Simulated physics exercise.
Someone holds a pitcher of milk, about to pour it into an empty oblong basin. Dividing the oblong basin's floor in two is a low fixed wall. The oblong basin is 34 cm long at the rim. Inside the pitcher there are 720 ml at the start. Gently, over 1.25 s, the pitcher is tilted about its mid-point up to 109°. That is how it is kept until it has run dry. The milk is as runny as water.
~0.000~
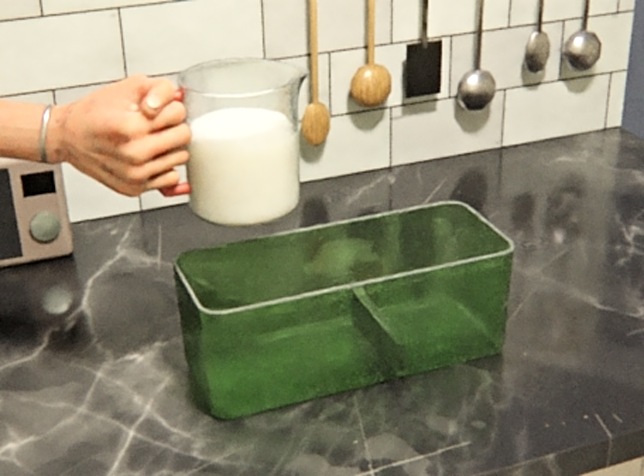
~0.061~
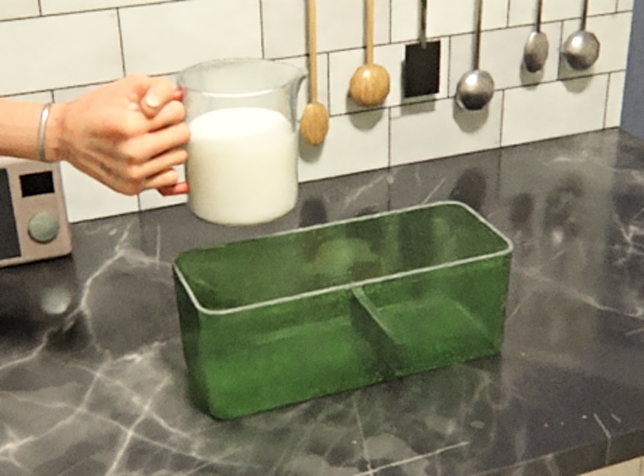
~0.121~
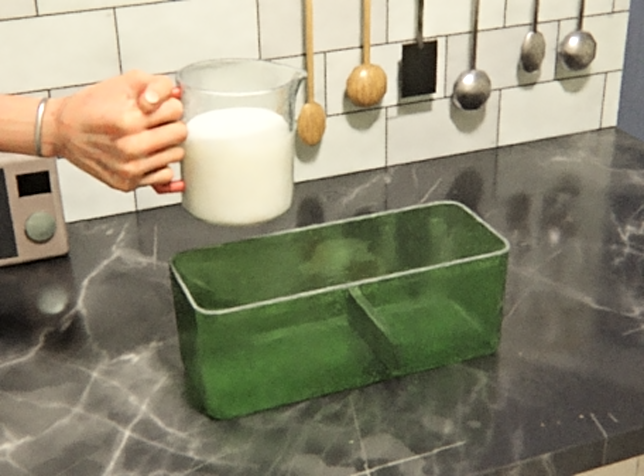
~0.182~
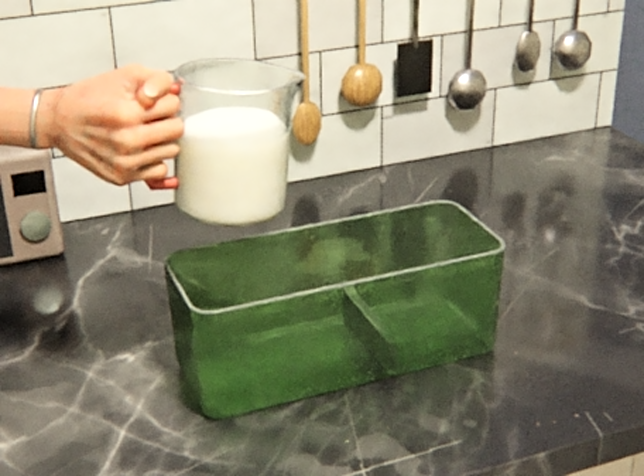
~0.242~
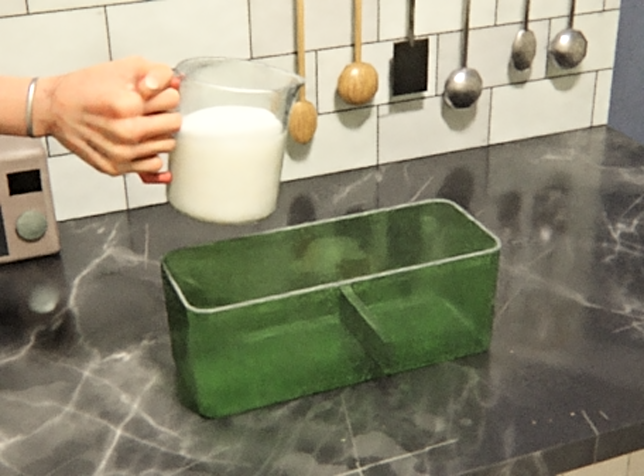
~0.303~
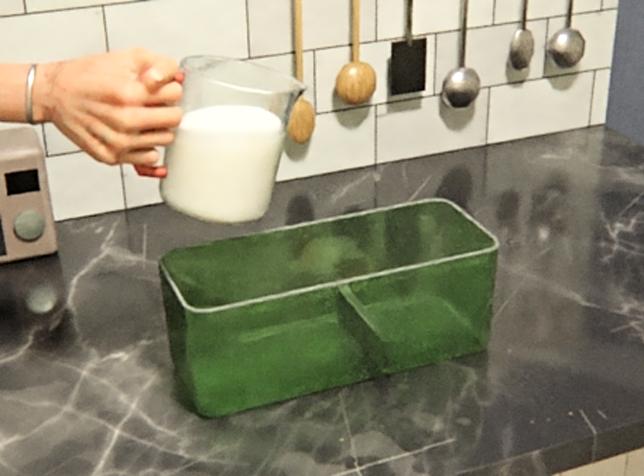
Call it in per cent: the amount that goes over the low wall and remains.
I would put it at about 52 per cent.
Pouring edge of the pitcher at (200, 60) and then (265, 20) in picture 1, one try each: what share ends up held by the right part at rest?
15 and 10 %.
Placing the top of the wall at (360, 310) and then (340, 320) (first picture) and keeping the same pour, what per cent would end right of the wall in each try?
The first gives near 70 per cent and the second near 95 per cent.
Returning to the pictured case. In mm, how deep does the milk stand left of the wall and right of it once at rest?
Depths at rest: Left around 14 mm, right around 24 mm.
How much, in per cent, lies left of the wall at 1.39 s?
44 %.
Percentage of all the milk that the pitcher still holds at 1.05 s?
Remaining share: Approx. 32 %.
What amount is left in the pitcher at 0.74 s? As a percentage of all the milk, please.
Roughly 92 per cent.
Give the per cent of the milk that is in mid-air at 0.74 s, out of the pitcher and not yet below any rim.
At that moment, about 8 percent.
Then, 0.74 s in, the tilt is 70° and 92 per cent is still to pour, 0 is left of the wall and 0 right of it.
Then, 1.05 s in, the tilt is 103° and 33 per cent is still to pour, 12 is left of the wall and 36 right of it.
Then, 1.39 s in, the tilt is 109° and 2 per cent is still to pour, 44 is left of the wall and 51 right of it.
Then, 1.75 s in, the tilt is 109° and 0 per cent is still to pour, 48 is left of the wall and 51 right of it.
Finally, 48 per cent lies left of the wall, 52 right of it and 1 outside.
